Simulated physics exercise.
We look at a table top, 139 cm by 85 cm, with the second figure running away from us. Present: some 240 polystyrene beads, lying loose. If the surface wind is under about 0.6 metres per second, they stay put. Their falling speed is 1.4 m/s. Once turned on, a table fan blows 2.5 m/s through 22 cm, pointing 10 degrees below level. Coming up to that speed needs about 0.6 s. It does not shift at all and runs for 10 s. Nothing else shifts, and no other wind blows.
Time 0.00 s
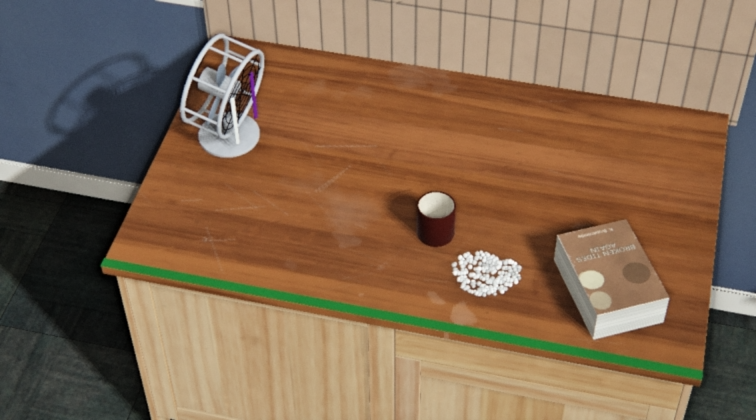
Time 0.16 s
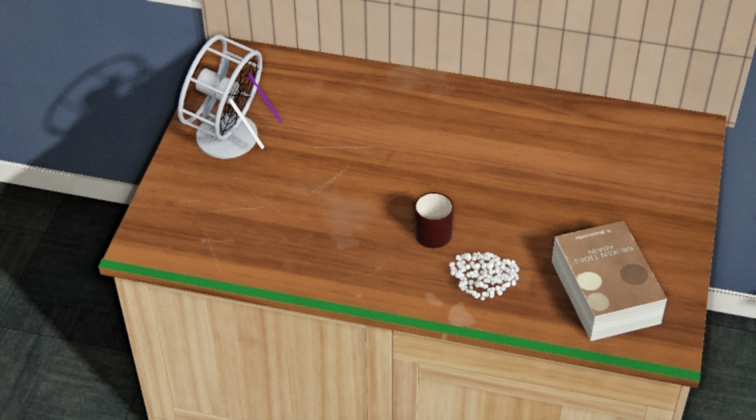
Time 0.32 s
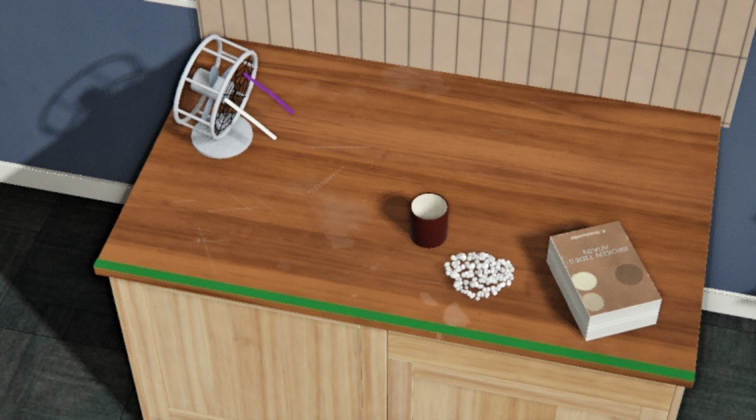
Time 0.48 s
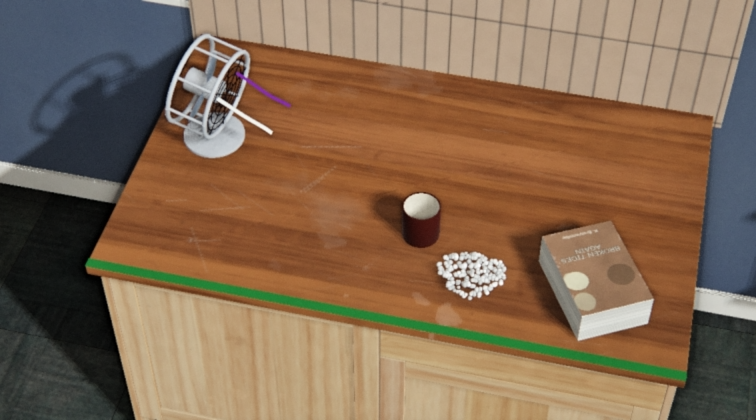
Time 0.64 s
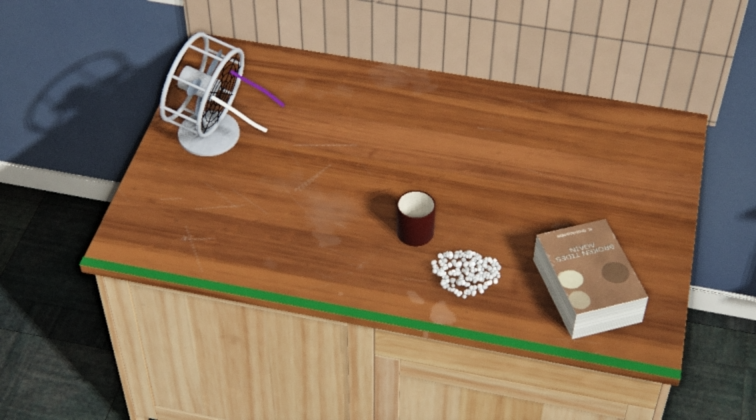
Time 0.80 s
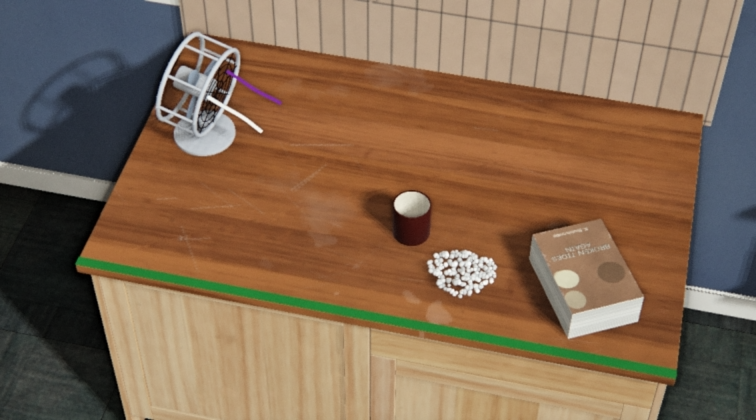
In this clip, purple and white ribbons on a table fan lift and stream out over a wooden table top, while loose white beads, a dark red mug and a book stay still as the view drifts slightly.
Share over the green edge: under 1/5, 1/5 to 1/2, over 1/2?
The part beyond that edge is going to exceed half.
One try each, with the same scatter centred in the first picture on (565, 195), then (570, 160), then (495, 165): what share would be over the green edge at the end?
Going through the three spots in order, you'd get 0 percent, 0 percent and 0 percent.
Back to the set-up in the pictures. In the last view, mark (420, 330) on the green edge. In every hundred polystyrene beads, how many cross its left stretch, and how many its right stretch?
I'd guess near 20 percent left and close to 50 percent right.
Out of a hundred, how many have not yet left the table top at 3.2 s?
Roughly 70 per cent.
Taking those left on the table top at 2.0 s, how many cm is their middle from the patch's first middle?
Centre offset: Approx. 5 cm.
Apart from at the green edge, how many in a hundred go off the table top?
Roughly 20 %.
After 2.0 s the count stands so, 3 % are over the green edge; the middle of those still in play is near (448, 249).
After 3.2 s the count stands so, 20 % are over the green edge; the middle of those still in play is near (424, 267).
After 5.5 s the count stands so, 64 % are over the green edge; the middle of those still in play is near (429, 245).
After 10.0 s, at the end, 76 % are over the green edge.
